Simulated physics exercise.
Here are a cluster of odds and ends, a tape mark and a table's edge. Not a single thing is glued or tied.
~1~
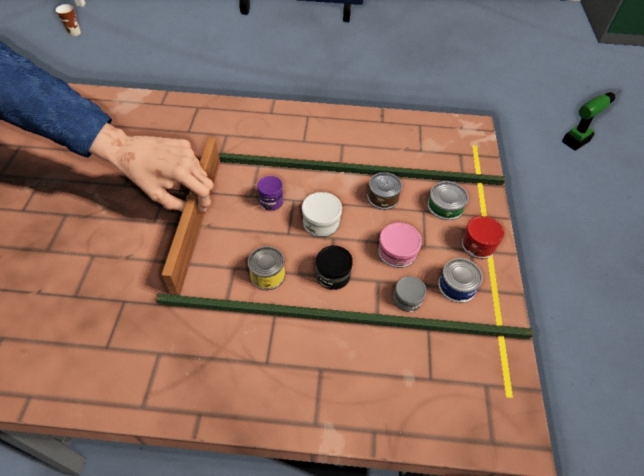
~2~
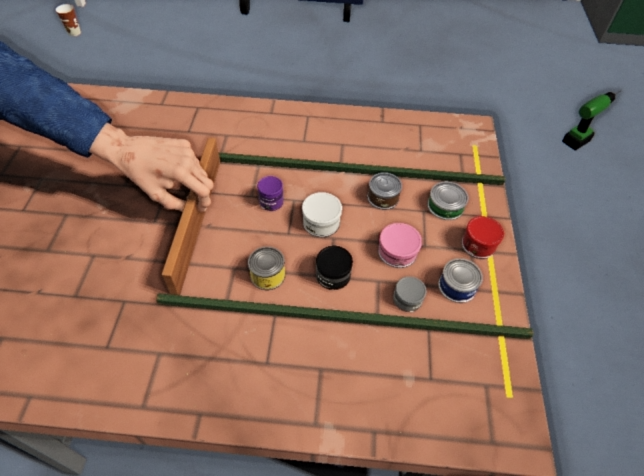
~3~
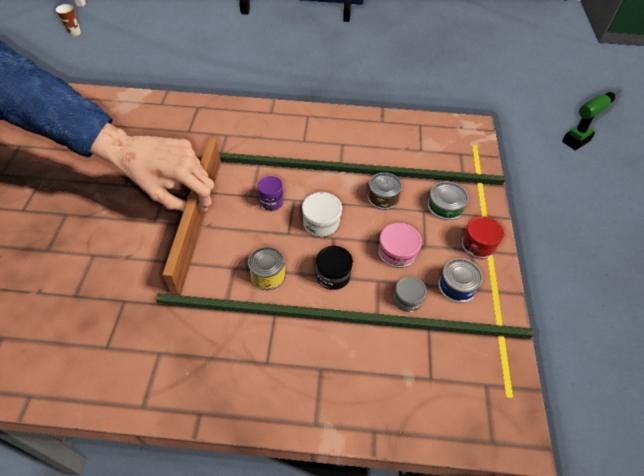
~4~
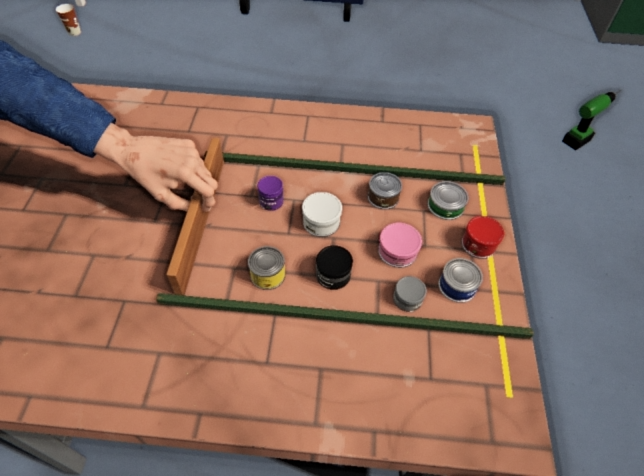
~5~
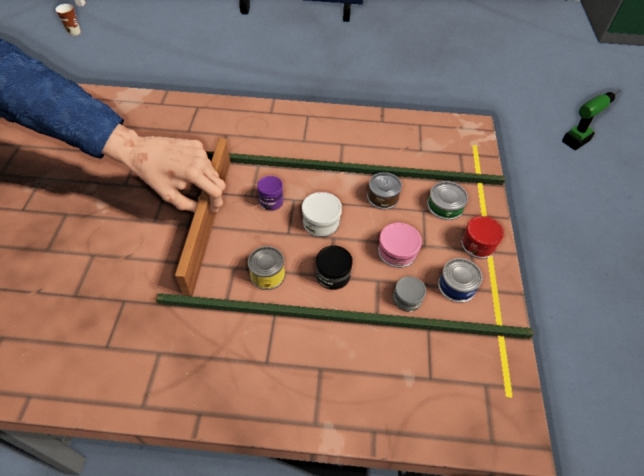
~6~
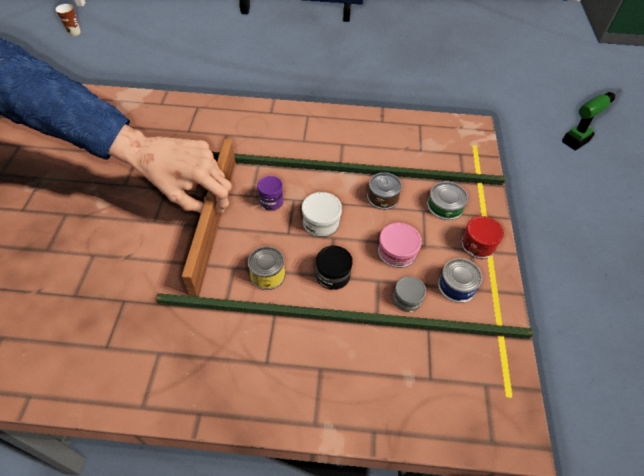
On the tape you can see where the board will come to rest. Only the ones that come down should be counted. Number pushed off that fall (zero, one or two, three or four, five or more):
Five or more.
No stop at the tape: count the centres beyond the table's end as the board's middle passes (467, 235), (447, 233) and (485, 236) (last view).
3, 2 and 6.
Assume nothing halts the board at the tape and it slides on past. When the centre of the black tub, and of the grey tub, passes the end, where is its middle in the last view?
First one: Around (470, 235). Other one: Around (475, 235).
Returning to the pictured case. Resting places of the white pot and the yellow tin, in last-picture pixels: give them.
Going in order: First (510, 235), then (517, 294).
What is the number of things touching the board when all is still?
The number is 4.
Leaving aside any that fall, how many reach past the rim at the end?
Result: 3.
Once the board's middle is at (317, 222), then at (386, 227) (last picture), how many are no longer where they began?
I get 4 at the one place and 8 at the other.
Early on, none off yet; red tin at rest near (482, 238); blue tin at rest near (460, 281); green tin at rest near (447, 201).
A while later, none off yet; red tin moving near (486, 237); blue tin travelled about its own width near (485, 281); green tin at rest near (449, 201).
Finally, the number that fall off is five or more; lost, black tub, pink tin, grey tub, green tin, blue tin and red tin.
